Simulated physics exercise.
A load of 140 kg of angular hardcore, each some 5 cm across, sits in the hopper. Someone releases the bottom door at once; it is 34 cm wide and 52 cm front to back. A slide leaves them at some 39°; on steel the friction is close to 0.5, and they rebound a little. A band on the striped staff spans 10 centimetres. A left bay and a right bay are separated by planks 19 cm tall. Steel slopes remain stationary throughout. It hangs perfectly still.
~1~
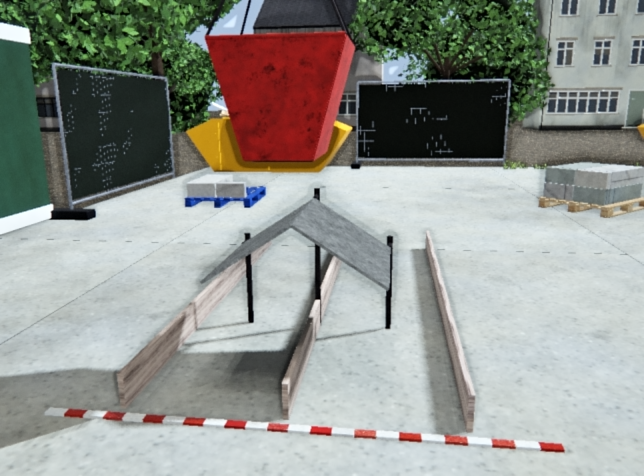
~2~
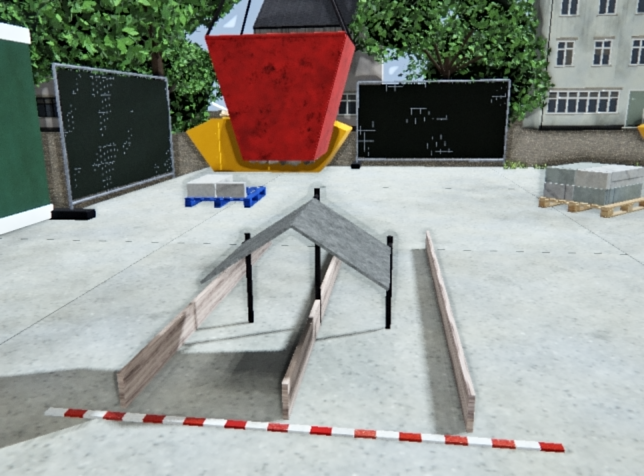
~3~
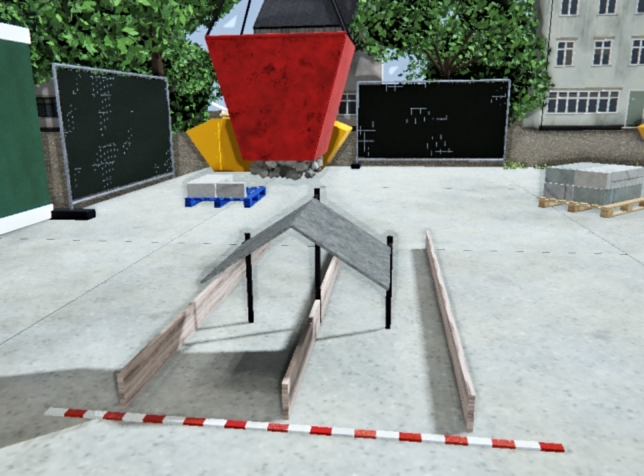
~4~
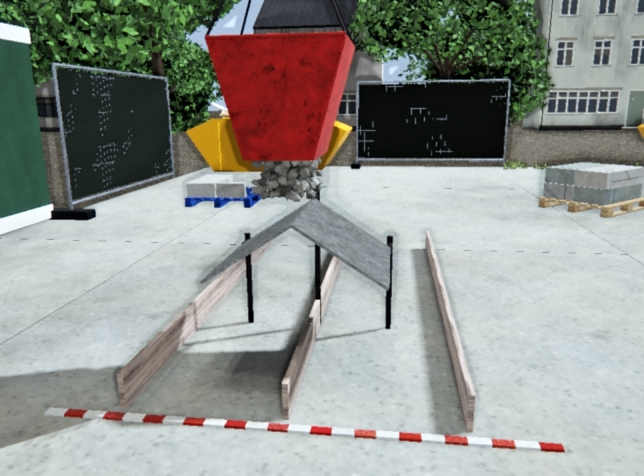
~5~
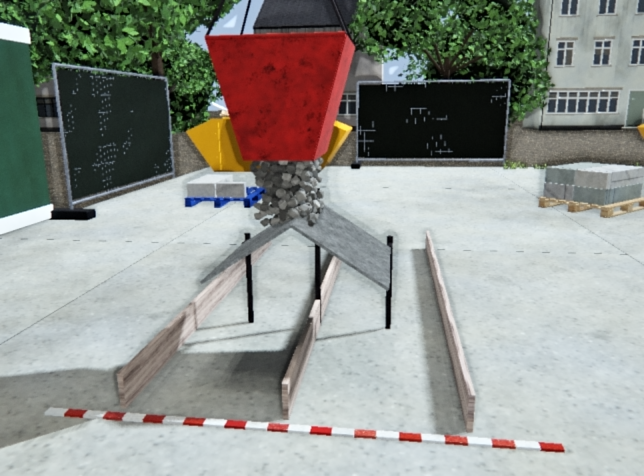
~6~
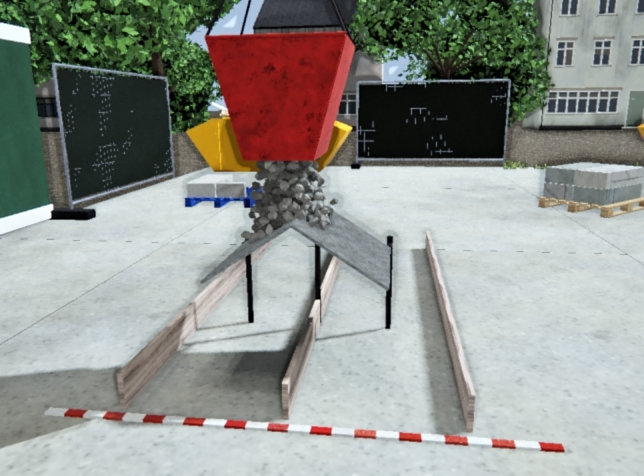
Red hopper hanging still above a peaked grey roof on black posts, releasing grey rubble that pours onto its left slope.
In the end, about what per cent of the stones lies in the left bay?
About 49 per cent.
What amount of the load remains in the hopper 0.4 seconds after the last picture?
I'd put it near 0 per cent.
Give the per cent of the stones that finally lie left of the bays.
Roughly 25 in every hundred.
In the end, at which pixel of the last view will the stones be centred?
Around (195, 351).
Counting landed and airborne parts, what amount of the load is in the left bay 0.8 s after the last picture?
45 %.
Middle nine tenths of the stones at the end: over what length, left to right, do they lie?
It spans roughly 210 centimetres.
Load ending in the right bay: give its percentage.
I'd say around 25 per cent.
Then, 0.4 s after the last picture, 0 % in the hopper, 65 % on the steel, 3 % falling or lying left of the bays, 26 % falling or lying in the left bay, 6 % falling or lying in the right bay; the stones farthest right are at (434, 312).
Then, 0.8 s after the last picture, 0 % in the hopper, 15 % on the steel, 19 % falling or lying left of the bays, 43 % falling or lying in the left bay, 19 % falling or lying in the right bay, 3 % falling or lying right of the bays; the stones farthest right are at (518, 381).
Then, 1.4 s after the last picture, 0 % in the hopper, 24 % falling or lying left of the bays, 49 % falling or lying in the left bay, 23 % falling or lying in the right bay, 4 % falling or lying right of the bays; the stones farthest right are at (560, 375).
Then, 2.3 s after the last picture, 0 % in the hopper, 24 % falling or lying left of the bays, 49 % falling or lying in the left bay, 23 % falling or lying in the right bay, 4 % falling or lying right of the bays; the stones farthest right are at (560, 375).
Then, 4.2 s after the last picture, 0 % in the hopper, 24 % left of the bays, 49 % in the left bay, 23 % in the right bay, 4 % right of the bays; the stones farthest right are at (560, 375).
